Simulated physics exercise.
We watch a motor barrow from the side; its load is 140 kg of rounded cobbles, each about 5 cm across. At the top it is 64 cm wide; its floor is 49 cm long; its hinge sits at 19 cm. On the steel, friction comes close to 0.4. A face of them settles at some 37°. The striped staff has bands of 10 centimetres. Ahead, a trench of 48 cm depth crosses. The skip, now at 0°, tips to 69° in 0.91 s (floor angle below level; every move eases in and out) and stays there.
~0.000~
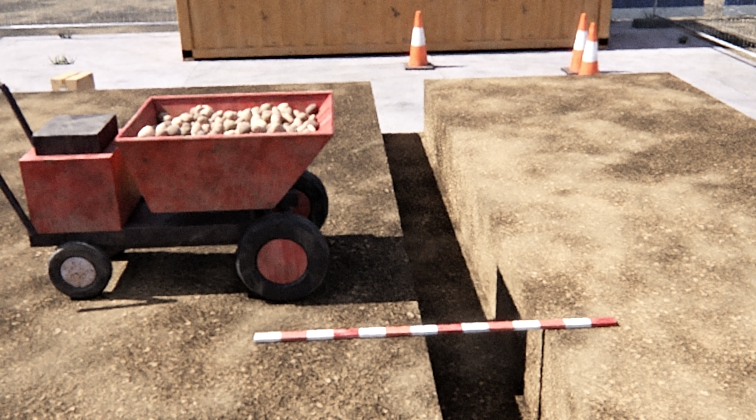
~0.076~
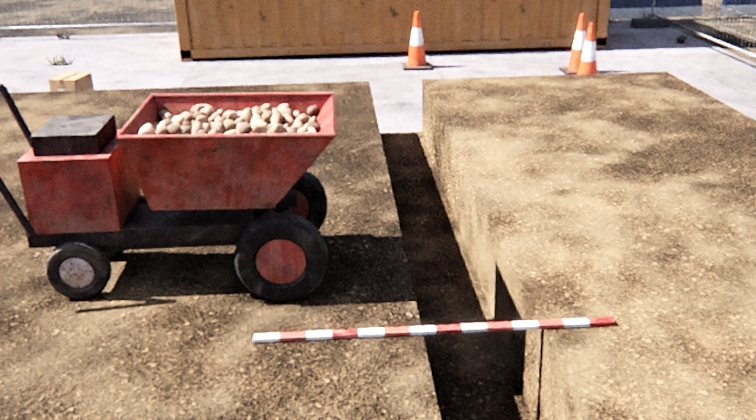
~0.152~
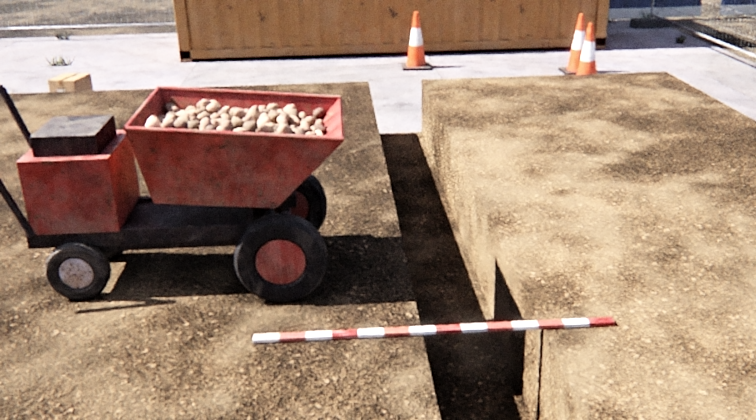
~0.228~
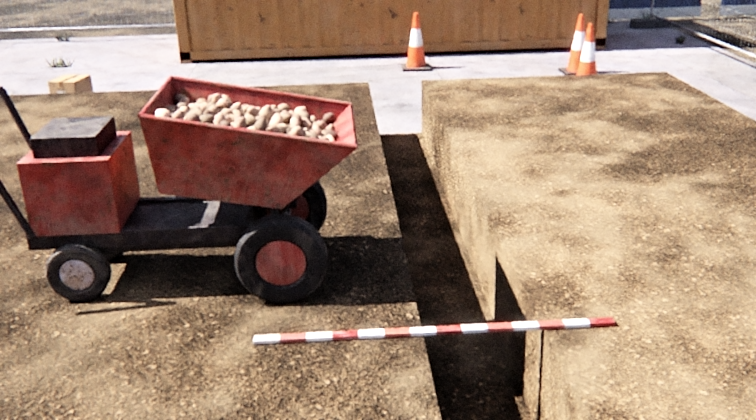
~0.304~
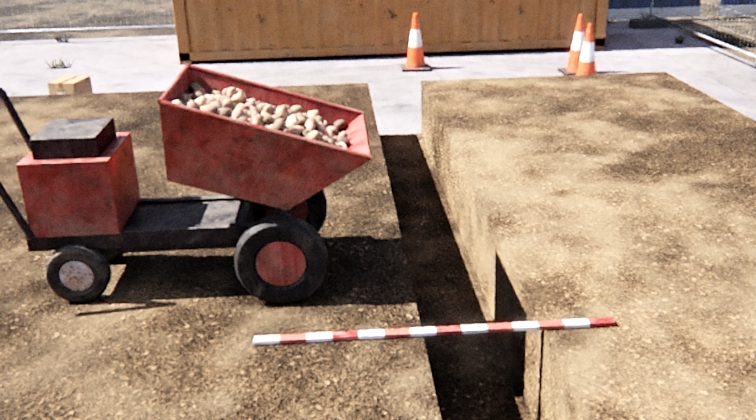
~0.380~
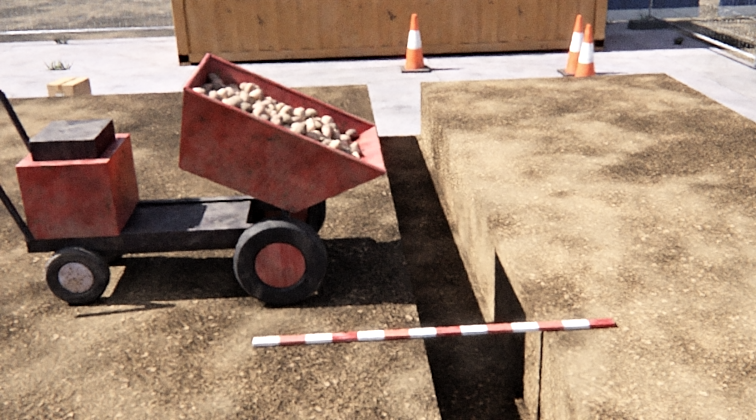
On a sunlit yard of bare brown earth, seen from the side and slightly above, a narrow trench cuts through the ground. A red motor barrow loaded with pale rounded cobbles stands at left, with a red-and-white striped staff in front, orange cones and a tan container behind. The skip tilts steadily toward the trench, its rear rising as the cobbles ride along inside.
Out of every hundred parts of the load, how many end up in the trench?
Close to 99 in a hundred.
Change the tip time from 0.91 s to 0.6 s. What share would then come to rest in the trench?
Trench share: Approx. 95%.
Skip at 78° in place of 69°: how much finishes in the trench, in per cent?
Roughly 100% would end there.
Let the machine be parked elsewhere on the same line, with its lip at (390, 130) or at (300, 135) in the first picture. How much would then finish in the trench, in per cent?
It comes to about 70 and 100 in a hundred.
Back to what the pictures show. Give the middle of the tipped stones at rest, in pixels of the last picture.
Resting centre: About (465, 337).
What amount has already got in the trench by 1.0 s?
At that moment: Approx. 25 %.
After 0.7 s the floor is at 58°; 100 % in the skip; the foremost stones are at (410, 210).
After 1.0 s the floor is at 69°; 75 % in the skip, 25 % in the trench; the foremost stones are at (506, 332).
After 1.4 s the floor is at 69°; 36 % in the skip, 63 % in the trench, 1 % past the trench; the foremost stones are at (555, 275).
After 3.3 s the floor is at 69°; 0 % in the skip, 99 % in the trench, 1 % past the trench; the foremost stones are at (594, 272).
